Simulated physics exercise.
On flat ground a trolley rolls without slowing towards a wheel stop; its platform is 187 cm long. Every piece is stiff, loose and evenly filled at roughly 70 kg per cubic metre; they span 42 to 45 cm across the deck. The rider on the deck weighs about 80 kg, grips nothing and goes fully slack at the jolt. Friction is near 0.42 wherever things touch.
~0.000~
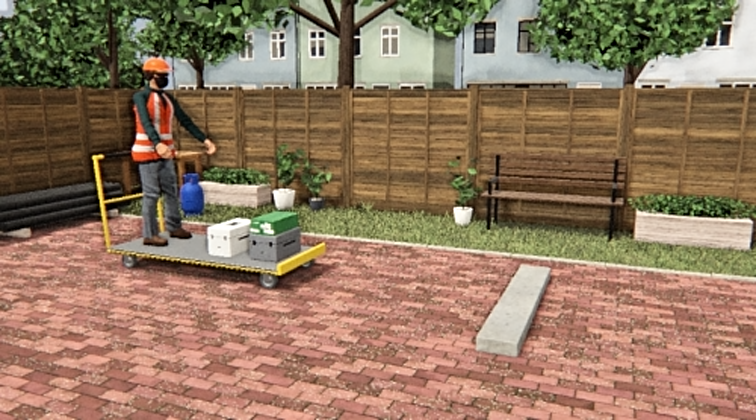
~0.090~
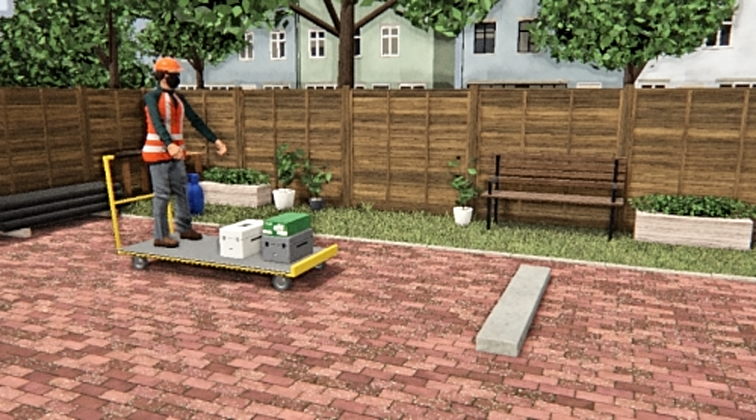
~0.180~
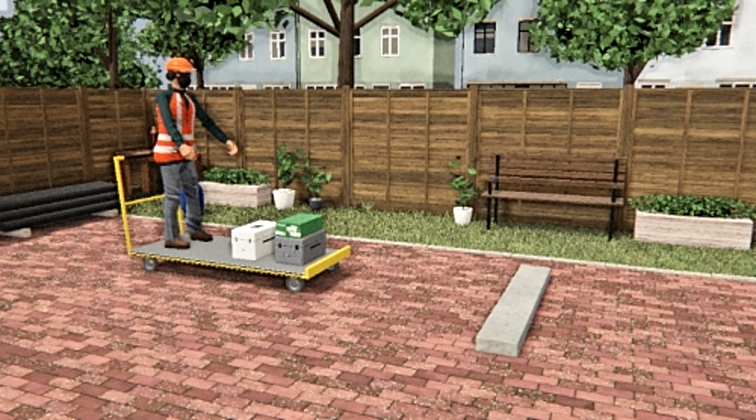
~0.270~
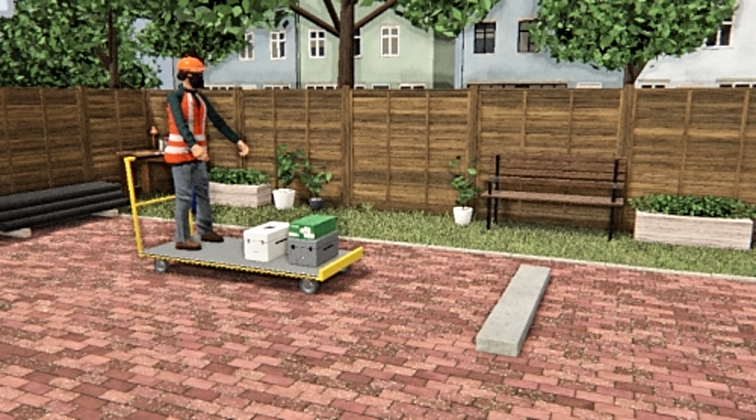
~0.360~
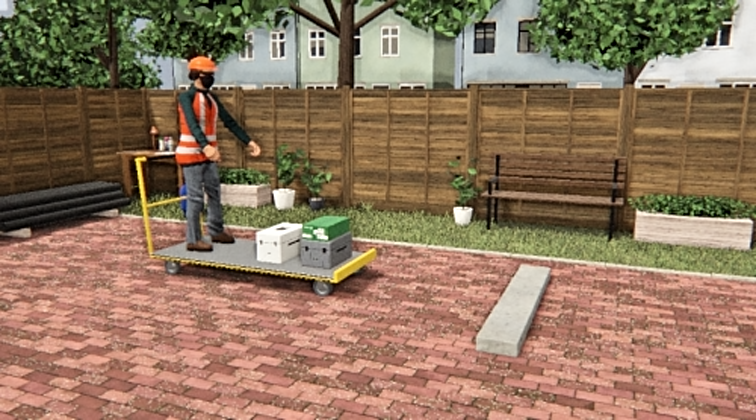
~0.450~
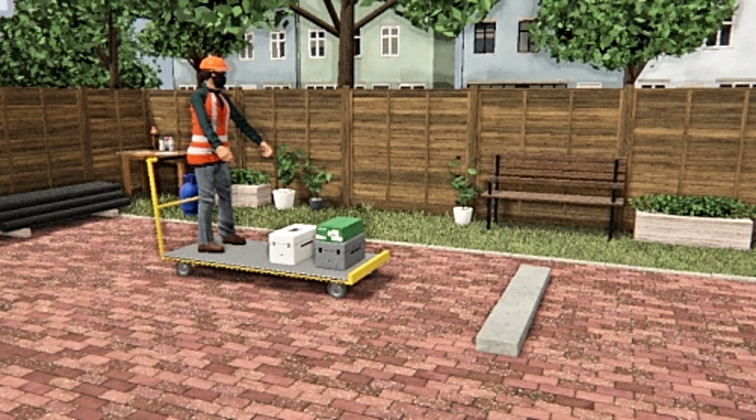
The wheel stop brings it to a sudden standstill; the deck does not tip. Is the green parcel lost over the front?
At this pace the green parcel comes off.
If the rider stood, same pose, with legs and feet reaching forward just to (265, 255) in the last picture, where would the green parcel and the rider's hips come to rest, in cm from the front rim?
Then green 10 past, hips 100 behind.
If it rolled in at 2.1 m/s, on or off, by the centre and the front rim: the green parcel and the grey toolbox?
Then green off, grey on.
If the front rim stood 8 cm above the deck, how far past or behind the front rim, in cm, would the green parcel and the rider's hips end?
In that case green 10 past, hips 130 behind.
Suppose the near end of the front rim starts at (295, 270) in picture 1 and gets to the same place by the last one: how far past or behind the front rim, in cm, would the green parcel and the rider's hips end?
Then green 10 behind, hips 130 behind.
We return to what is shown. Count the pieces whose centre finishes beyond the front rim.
1 of them.
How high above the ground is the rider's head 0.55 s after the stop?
Some 80 cm up.
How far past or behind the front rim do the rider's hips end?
About 130 cm behind the rim.
Impact comes at 1.28 s.
After 1.53 s the green parcel is 4 cm behind the rim, tilted 0°, near (511, 246) in the last picture's view.
After 1.83 s the green parcel is 7 cm past the rim, tilted 90°, near (524, 265) in the last picture's view.
After 2.28 s the green parcel is 26 cm past the rim, tilted 170°, near (549, 288) in the last picture's view.
Final state at 3.4 s, past the rim, green parcel; behind it, white toolbox, grey toolbox and the rider's hips.
